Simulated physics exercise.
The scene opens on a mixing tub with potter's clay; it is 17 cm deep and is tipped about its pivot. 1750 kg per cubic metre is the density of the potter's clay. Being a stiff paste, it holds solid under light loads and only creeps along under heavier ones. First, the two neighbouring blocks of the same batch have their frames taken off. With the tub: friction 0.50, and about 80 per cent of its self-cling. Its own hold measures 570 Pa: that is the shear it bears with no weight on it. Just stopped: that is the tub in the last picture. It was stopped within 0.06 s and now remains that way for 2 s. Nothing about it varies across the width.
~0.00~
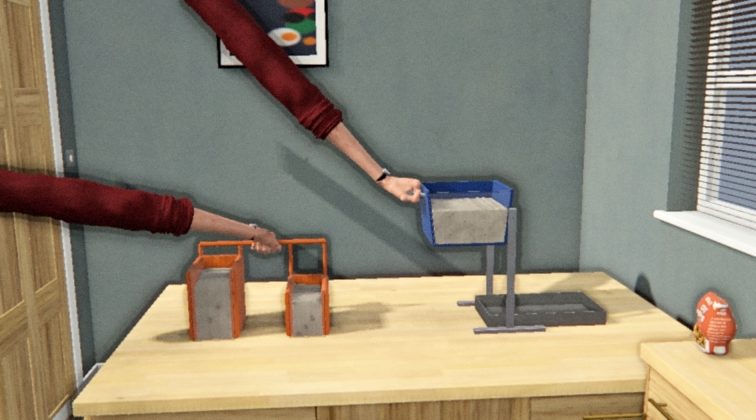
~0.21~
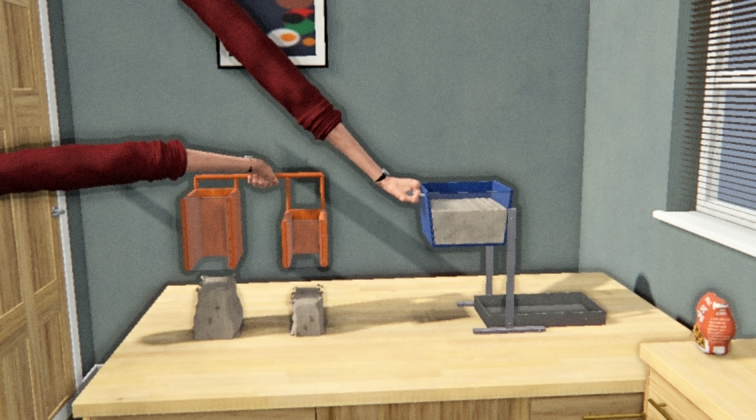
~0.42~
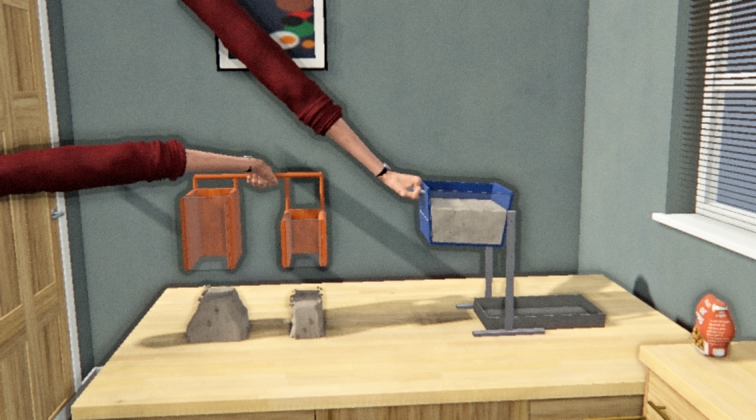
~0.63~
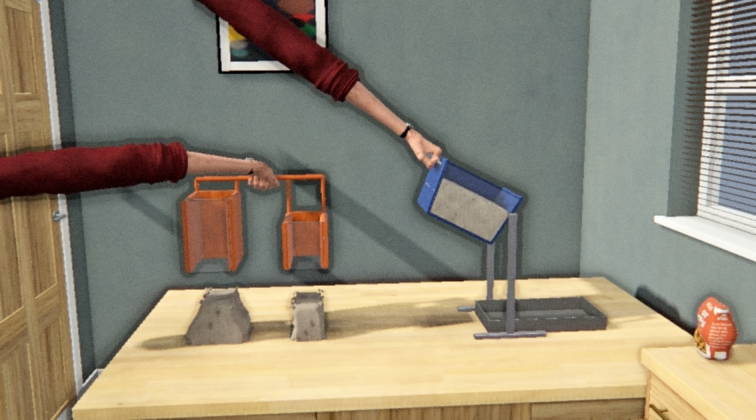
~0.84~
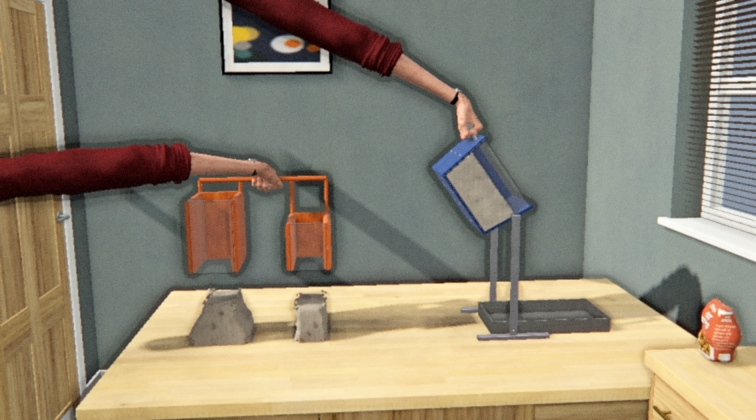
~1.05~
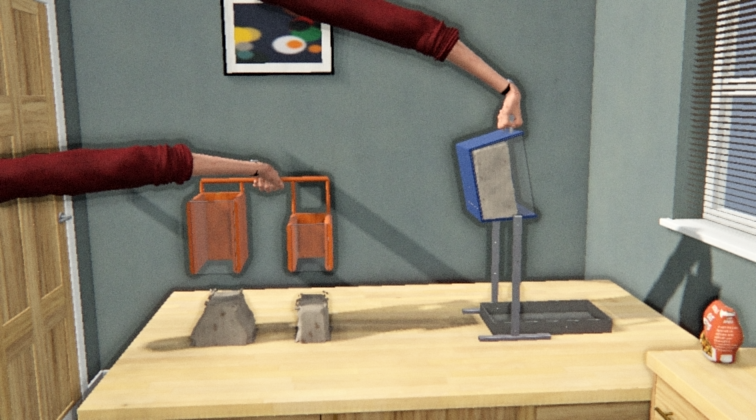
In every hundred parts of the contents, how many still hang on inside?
About 55 in every hundred.
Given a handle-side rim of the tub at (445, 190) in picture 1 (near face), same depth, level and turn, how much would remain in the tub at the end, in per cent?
Roughly 100 %.
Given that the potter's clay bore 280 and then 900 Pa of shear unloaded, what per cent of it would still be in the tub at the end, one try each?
55 %, then 100 %.
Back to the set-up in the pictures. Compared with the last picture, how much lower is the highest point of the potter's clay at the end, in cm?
Roughly 13 cm.
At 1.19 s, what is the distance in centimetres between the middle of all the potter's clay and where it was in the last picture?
Looks like around 3 cm to me.
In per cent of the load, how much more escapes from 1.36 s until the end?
I'd say close to 40 in a hundred.
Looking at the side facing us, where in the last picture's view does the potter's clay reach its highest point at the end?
Around (489, 184).
After 1.19 s, the tub is at 79 degrees and holds 100 %.
After 1.36 s, the tub is at 79 degrees and holds 94 %.
After 1.53 s, the tub is at 79 degrees and holds 78 %.
After 1.70 s, the tub is at 79 degrees and holds 66 %.
After 3.05 s, the tub is at 79 degrees and holds 55 %.
